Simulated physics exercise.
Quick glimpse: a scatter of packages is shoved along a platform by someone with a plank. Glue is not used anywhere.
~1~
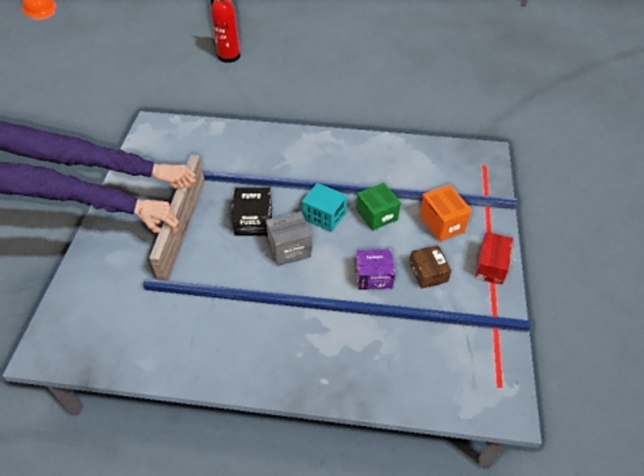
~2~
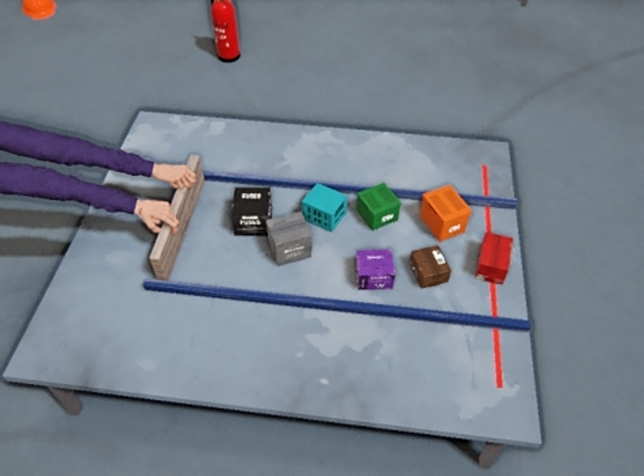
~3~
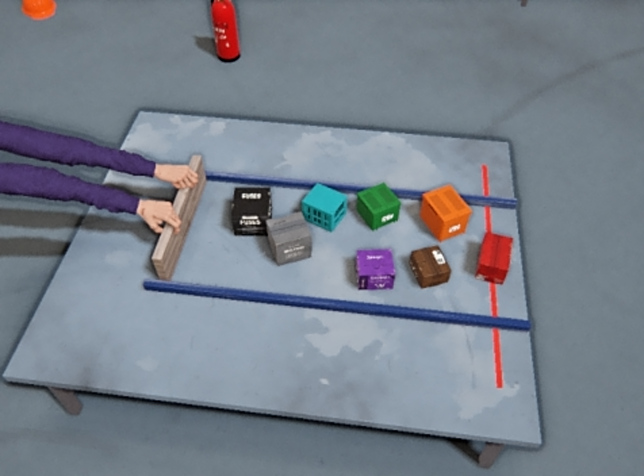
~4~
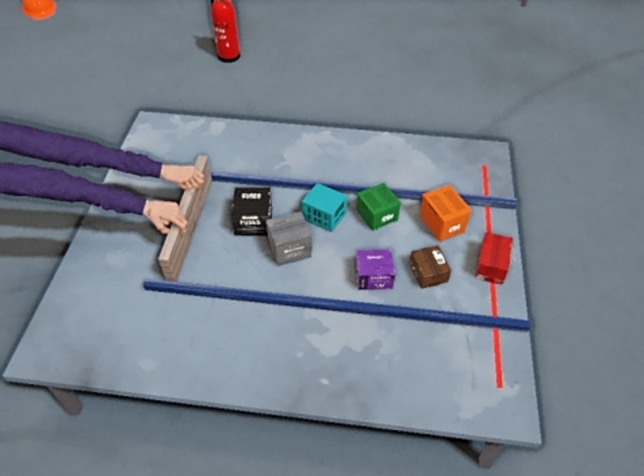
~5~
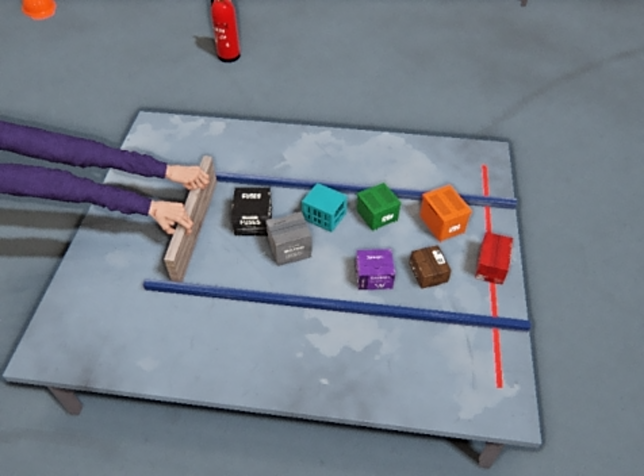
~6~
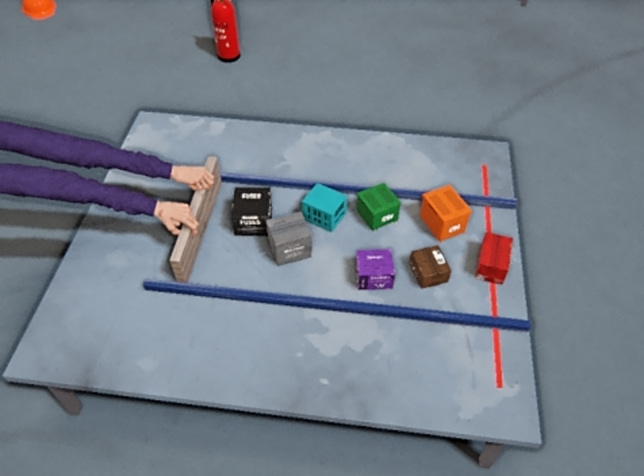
Wooden plank gripped by two purple-sleeved hands sliding slightly right across a table toward scattered colourful boxes, which stay still.
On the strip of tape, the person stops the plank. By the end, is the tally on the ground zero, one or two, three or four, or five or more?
The tally on the ground is five or more.
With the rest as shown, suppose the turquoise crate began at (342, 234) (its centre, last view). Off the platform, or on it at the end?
In that case it ends up off.
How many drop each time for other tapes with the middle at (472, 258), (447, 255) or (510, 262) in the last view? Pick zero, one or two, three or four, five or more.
Going through the places as listed, I'd say five or more, then three to four, then more than four.
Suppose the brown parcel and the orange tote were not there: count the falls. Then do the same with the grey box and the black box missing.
Tally of falls: 4 for the first try, 4 for the second.
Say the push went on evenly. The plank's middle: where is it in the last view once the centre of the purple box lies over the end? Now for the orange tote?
Estimated middle: (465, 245), and (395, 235) for the other.
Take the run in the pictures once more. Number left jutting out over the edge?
The count is 2.
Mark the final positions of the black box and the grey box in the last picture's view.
You'll see the black box at (512, 234), with the grey box at (516, 271).
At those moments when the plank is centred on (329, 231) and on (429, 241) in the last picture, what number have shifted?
The number moved is 6 and then 8.
Soon after, none off yet; red parcel at rest near (494, 258); orange tote moving near (448, 215); brown parcel at rest near (430, 267).
At rest, the number that fall off is five or more; fallen, turquoise crate, green tote, purple box, brown parcel, orange tote and red parcel.
